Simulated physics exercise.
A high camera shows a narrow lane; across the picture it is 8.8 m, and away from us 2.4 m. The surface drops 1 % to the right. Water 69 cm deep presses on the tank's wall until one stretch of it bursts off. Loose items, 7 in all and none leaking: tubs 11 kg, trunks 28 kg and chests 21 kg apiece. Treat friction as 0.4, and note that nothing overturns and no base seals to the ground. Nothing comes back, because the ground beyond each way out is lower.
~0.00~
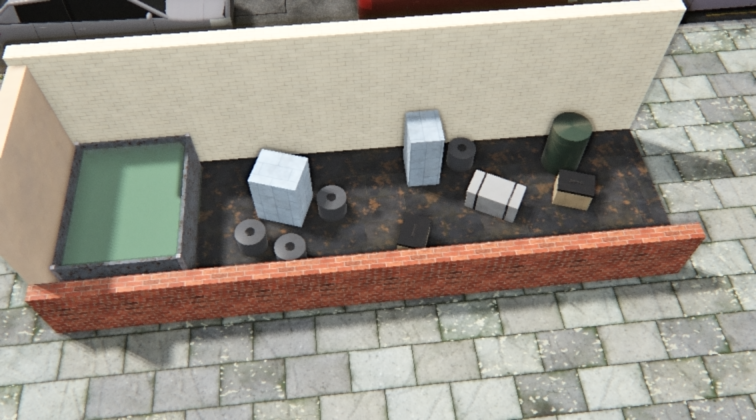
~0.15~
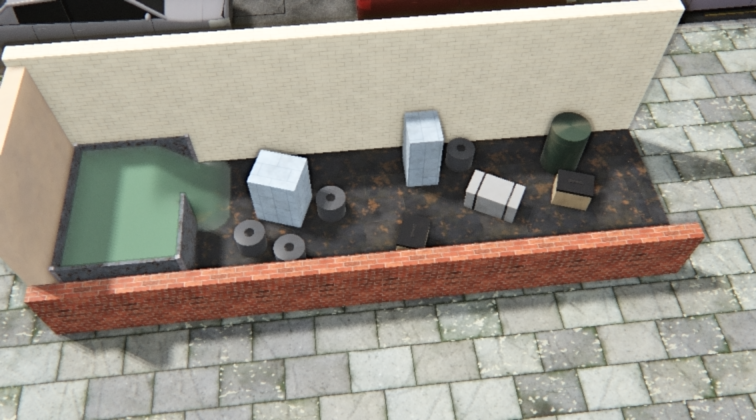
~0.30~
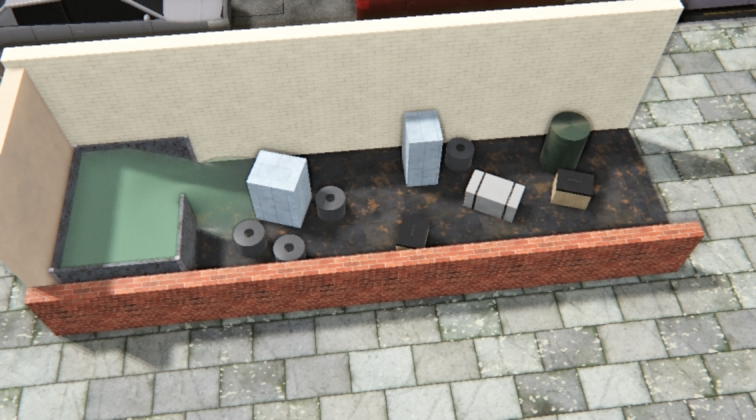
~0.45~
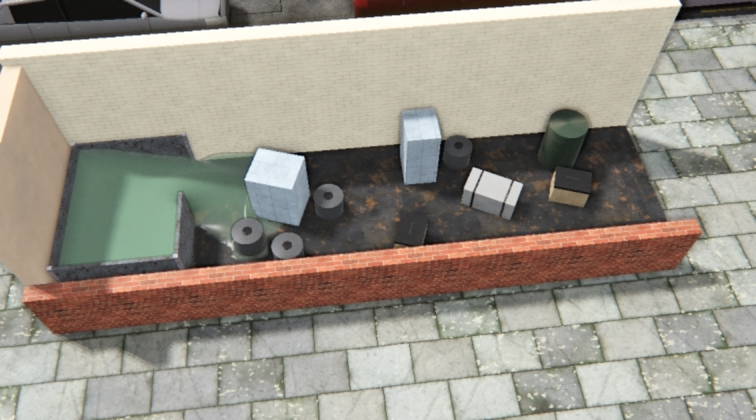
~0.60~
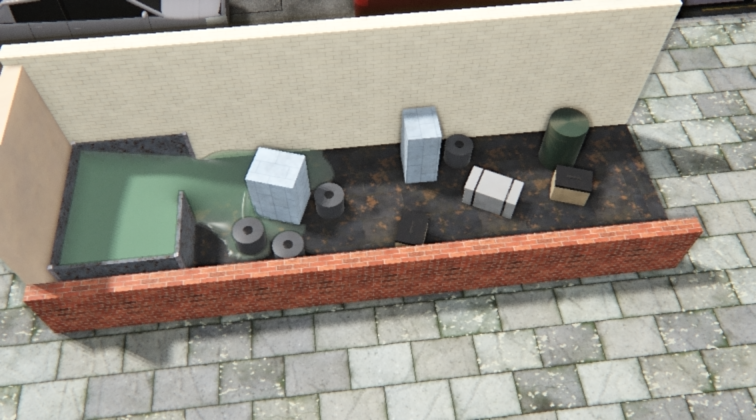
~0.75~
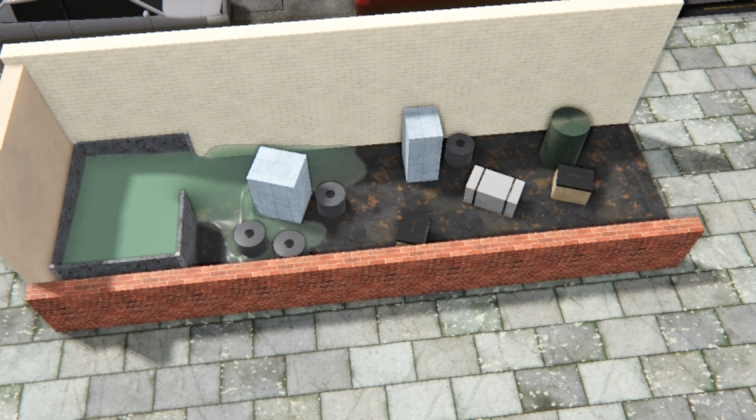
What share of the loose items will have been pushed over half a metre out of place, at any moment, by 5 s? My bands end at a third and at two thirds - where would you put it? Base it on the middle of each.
I would put it between one and two thirds.
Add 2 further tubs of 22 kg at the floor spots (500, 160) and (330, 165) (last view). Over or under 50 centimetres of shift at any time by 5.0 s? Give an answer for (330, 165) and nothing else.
Result: Exceeded.
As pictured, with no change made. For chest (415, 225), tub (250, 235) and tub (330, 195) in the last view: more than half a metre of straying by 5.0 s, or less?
Listed order: Beyond the mark, beyond the mark and within the mark.
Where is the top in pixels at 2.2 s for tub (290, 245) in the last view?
Estimated pixel: Around (346, 238).
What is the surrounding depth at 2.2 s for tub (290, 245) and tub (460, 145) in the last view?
First roughly 4 cm, second roughly 3 cm.
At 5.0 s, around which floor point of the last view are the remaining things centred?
Centre of the remaining things: Roughly (438, 203).
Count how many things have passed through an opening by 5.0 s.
By that moment the number is 0.
After 1.1 s 0 of 7 are over 50 cm from their spots; 0 afloat.
After 2.2 s 1 of 7 are over 50 cm from their spots; 1 afloat.
After 3.5 s 3 of 7 are over 50 cm from their spots; 2 afloat.
After 5.0 s 3 of 7 are over 50 cm from their spots, and 3 have been at some point; 4 afloat.
